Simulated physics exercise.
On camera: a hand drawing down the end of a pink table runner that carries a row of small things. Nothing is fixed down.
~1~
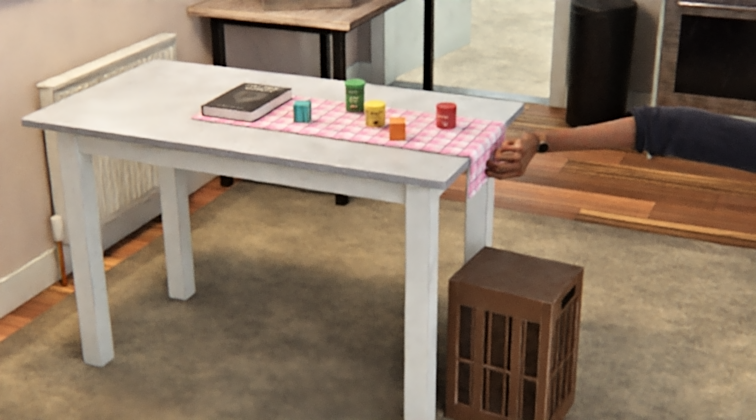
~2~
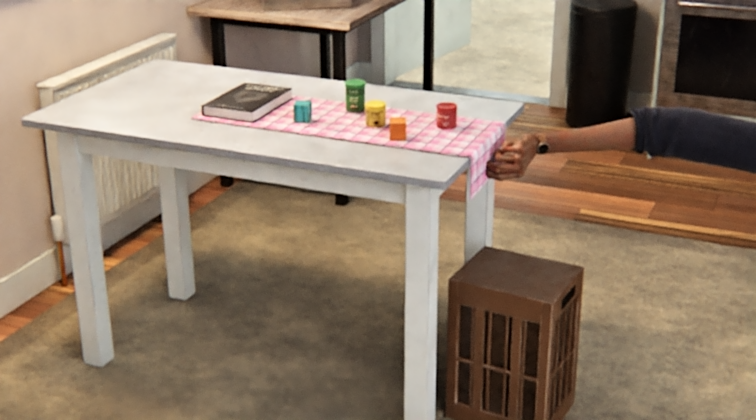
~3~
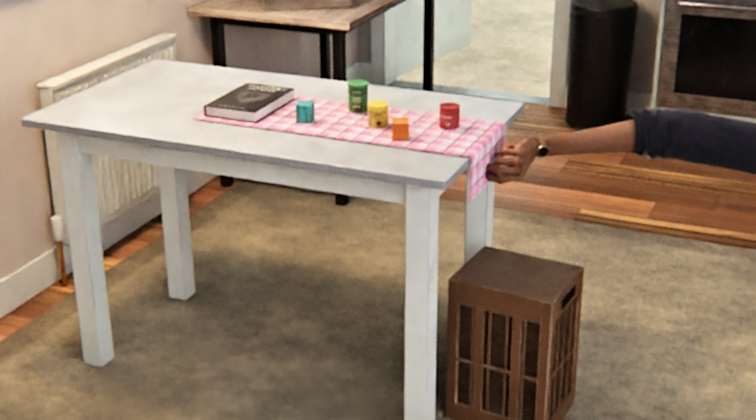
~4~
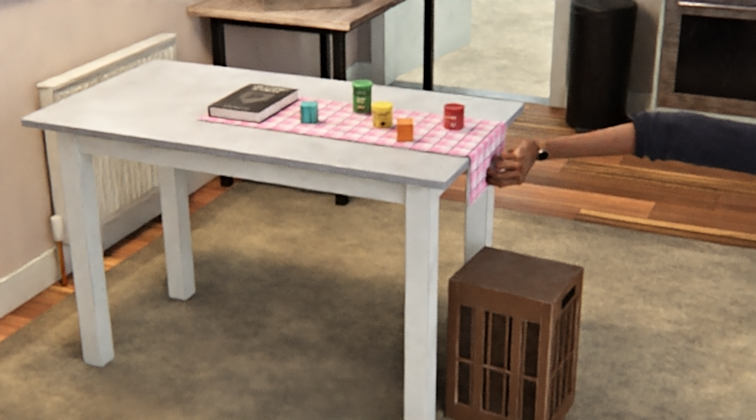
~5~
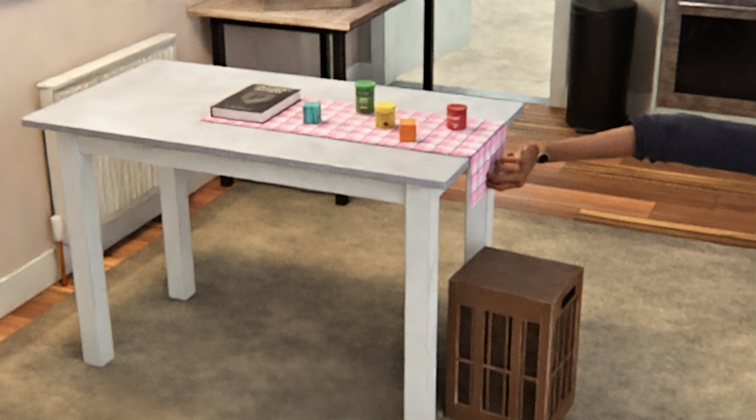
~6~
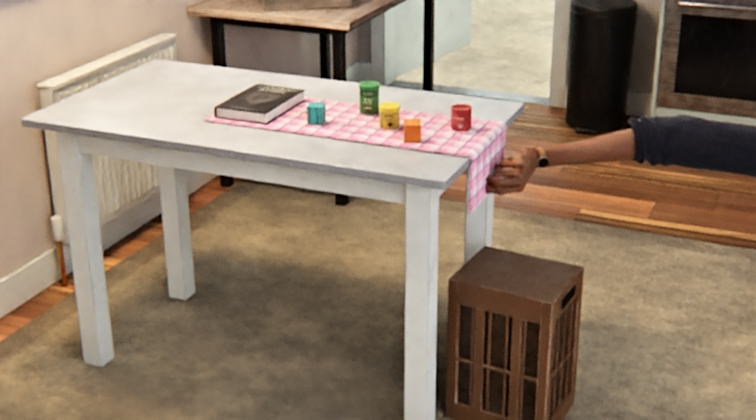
In a carpeted room with a wooden floor behind, seen from slightly above, a white table stands beside a brown slatted crate on the right. A dark book, a turquoise cube, a green can, a yellow pot, an orange cube and a red pot sit left to right along a pink checked runner. A hand at the right draws the runner's end slowly down, and the things shift slightly rightward with it, while the camera stays still.
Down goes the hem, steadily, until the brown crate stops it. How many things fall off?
The count of fallen things is two.
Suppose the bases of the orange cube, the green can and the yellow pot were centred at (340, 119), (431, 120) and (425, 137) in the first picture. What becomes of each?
The orange cube holds on; the green can drops off; the yellow pot falls.
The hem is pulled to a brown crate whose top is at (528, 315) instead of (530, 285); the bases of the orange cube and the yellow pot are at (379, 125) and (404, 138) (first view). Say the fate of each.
The orange cube drops off, the yellow pot drops off.
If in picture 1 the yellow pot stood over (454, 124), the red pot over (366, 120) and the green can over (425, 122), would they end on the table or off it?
The yellow pot drops off, the red pot survives, the green can falls.
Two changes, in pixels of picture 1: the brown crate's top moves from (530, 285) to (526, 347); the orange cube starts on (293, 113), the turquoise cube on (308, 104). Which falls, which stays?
The orange cube survives, the turquoise cube holds on.
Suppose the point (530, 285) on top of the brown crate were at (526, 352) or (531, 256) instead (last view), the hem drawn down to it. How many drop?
Over the edge go 4 and 1.
Soon after, hem near (487, 222); all still up.
After that, hem near (487, 253); red pot gone.
In the end, hem on the crate; red pot and orange cube gone. It carries off two.
